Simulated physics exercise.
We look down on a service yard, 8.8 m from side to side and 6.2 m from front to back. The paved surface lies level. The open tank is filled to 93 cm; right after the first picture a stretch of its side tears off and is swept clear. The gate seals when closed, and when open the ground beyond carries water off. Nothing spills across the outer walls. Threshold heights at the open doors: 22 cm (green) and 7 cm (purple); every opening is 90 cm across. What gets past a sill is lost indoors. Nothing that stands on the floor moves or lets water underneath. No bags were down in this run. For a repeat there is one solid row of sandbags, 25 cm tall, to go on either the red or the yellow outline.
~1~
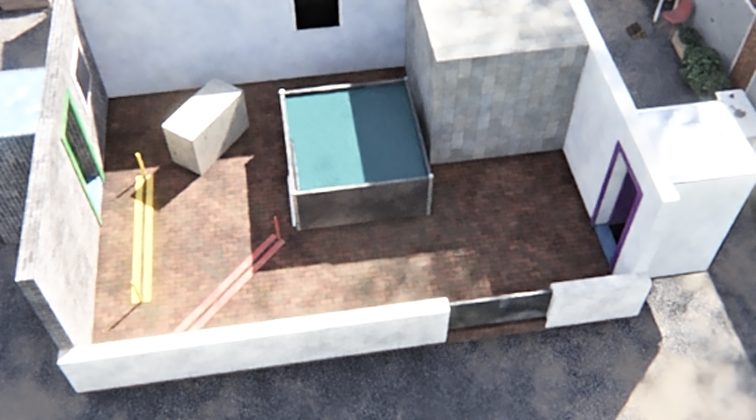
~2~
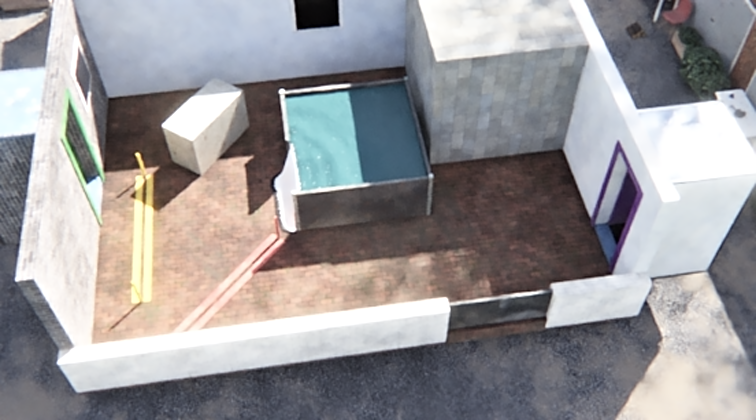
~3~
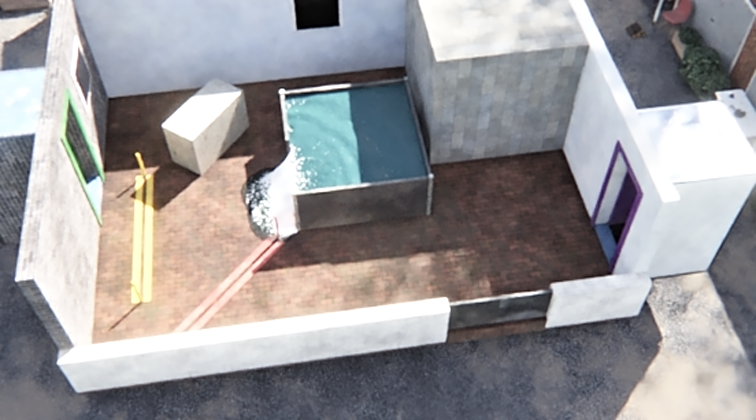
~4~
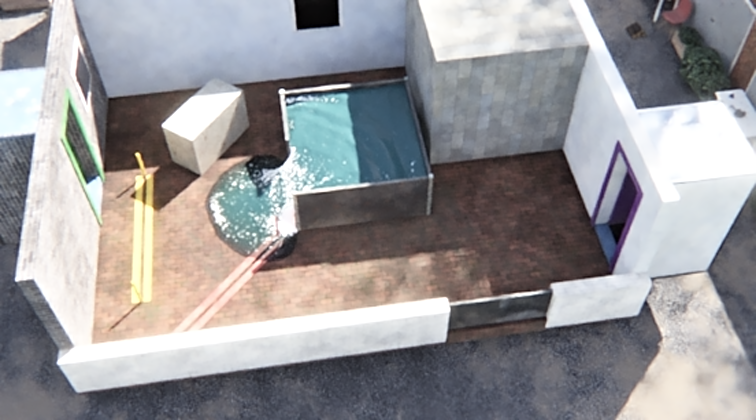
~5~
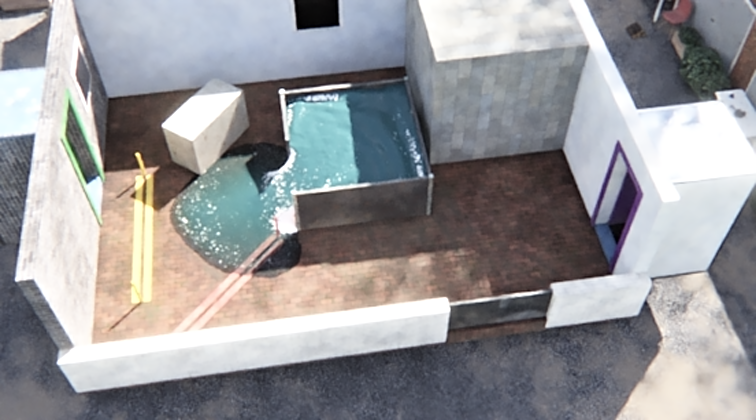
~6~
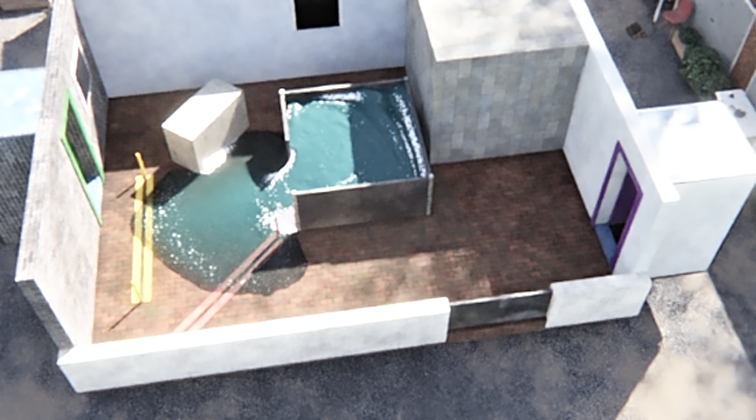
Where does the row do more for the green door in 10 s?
Choose yellow.
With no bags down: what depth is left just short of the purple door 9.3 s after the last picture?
Roughly 17.0 cm deep.
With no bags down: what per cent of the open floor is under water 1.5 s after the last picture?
Near 40 per cent is wet.
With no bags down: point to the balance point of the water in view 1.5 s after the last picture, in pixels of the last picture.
Around (277, 200).
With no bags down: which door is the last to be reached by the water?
Last comes the purple one.
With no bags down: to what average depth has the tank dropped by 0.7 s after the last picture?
About 66 cm.
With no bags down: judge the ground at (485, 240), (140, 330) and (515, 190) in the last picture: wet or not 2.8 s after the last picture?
In that order: Dry, under water, still dry.
Then, 0.7 s after the last picture water covers 35 % of the floor and is deepest (55 cm) near (292, 210) in the run without bags; in at the green door, 18 L with no bags, 21 L with the row on red, 0 L on yellow.
Then, 1.5 s after the last picture water covers 40 % of the floor and is deepest (60 cm) near (91, 359) in the run without bags; in at the green door, 104 L with no bags, 110 L with the row on red, 0 L on yellow.
Then, 2.8 s after the last picture water covers 55 % of the floor and is deepest (37 cm) near (110, 240) in the run without bags; in at the green door, 199 L with no bags, 196 L with the row on red, 2 L on yellow.
Then, 5.3 s after the last picture water covers 95 % of the floor and is deepest (26 cm) near (91, 359) in the run without bags; in at the green door, 220 L with no bags, 236 L with the row on red, 2 L on yellow.
Then, 9.3 s after the last picture water covers 100 % of the floor and is deepest (20 cm) near (345, 118) in the run without bags; in at the green door, 221 L with no bags, 247 L with the row on red, 2 L on yellow.
